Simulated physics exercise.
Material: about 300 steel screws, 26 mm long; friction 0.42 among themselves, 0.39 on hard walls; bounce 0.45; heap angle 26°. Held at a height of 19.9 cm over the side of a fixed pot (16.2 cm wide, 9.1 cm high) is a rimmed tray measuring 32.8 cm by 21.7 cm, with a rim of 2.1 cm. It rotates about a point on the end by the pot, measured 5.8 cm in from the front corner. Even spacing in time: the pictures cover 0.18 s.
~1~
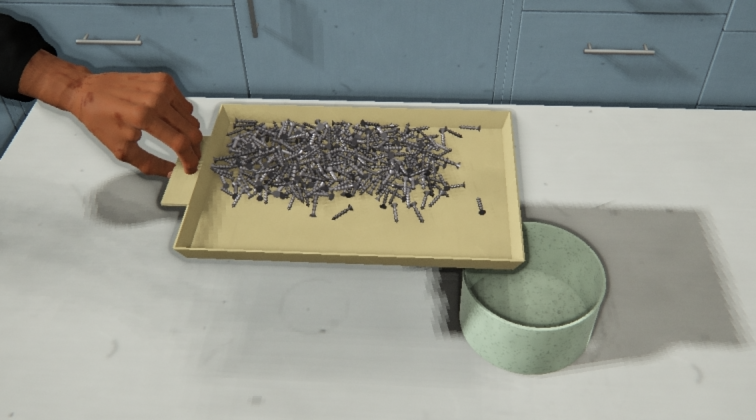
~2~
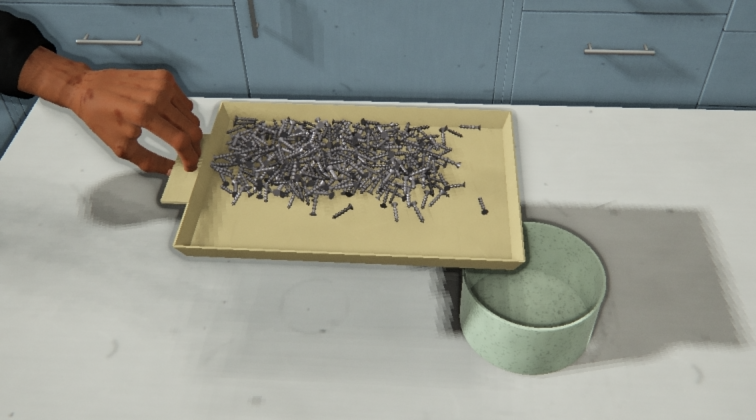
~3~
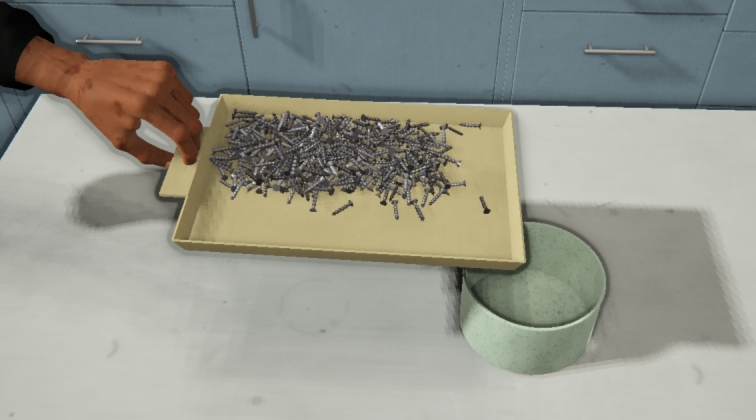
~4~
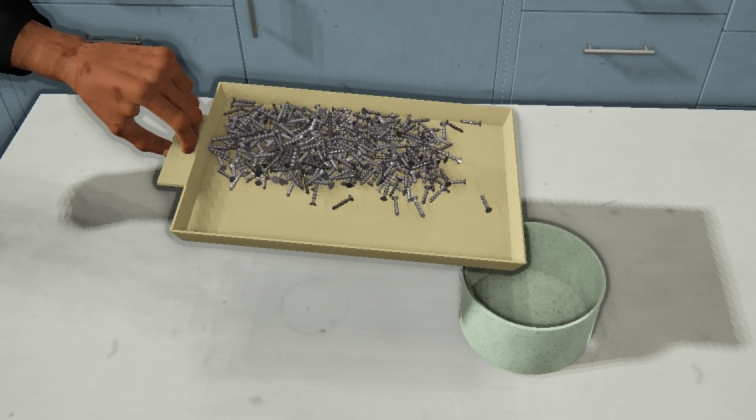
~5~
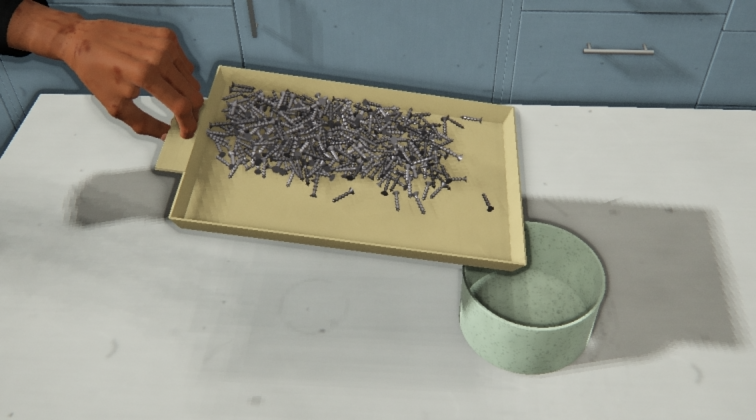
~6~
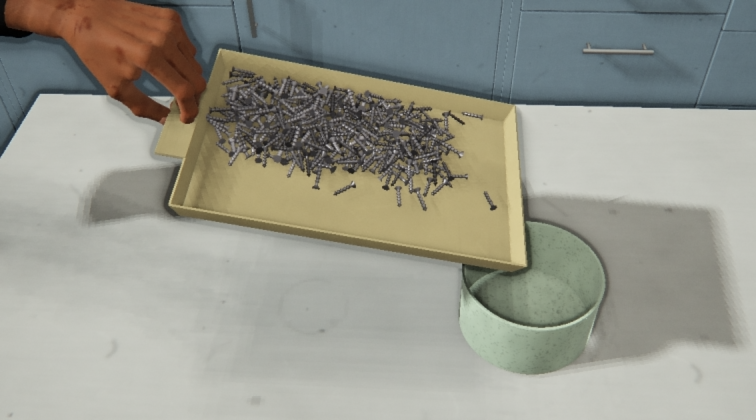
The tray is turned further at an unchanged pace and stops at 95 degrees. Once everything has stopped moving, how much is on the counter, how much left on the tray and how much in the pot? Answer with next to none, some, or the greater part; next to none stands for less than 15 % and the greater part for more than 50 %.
Counter: The greater part; tray: Next to none; pot: Some.
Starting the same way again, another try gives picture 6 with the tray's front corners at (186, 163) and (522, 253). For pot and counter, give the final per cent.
Pot 30; counter 70.
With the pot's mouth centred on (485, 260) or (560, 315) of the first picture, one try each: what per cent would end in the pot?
The shares would be near 0 and 80 per cent respectively.
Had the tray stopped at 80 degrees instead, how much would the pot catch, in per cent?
Share in the pot: Around 30 %.
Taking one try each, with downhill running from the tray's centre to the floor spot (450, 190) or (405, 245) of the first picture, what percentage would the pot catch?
That would be close to 40 per cent, then close to 0 per cent.
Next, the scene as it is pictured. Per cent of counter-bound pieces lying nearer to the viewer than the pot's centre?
About 90 percent of the spill.
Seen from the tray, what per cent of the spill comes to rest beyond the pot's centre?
I'd put it close to 90 per cent.
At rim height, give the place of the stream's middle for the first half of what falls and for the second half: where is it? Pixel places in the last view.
Around (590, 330), then around (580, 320).
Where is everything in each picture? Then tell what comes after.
The first picture shows tray tilt 0 degrees, front corners at (183, 243) and (516, 254); middle of the pieces at (335, 161); pot at (534, 272).
The second picture shows tray tilt 1 degrees, front corners at (183, 241) and (516, 255); middle of the pieces at (335, 160).
The third picture shows tray tilt 2 degrees, front corners at (182, 235) and (517, 255); middle of the pieces at (335, 156).
The fourth picture shows tray tilt 5 degrees, front corners at (180, 225) and (517, 256), lowest corner right front; middle of the pieces at (335, 149).
The fifth picture shows tray tilt 9 degrees, front corners at (179, 213) and (518, 257), lowest corner right front; middle of the pieces at (335, 140).
The sixth picture shows tray tilt 13 degrees, front corners at (179, 200) and (519, 258), lowest corner right front; middle of the pieces at (336, 131); pot at (533, 272).
Then, 0.39 s after the last picture, tilt 52 degrees; the tray holds 100 %, the pot 0 %.
Then, 0.66 s after the last picture, tilt 79 degrees; the tray holds 15 %, the pot 10 %.
Then, 1.02 s after the last picture, tilt 95 degrees; the tray holds 0 %, the pot 30 %.
In the end, counter 70 %, tray 0 %, pot 30 %.
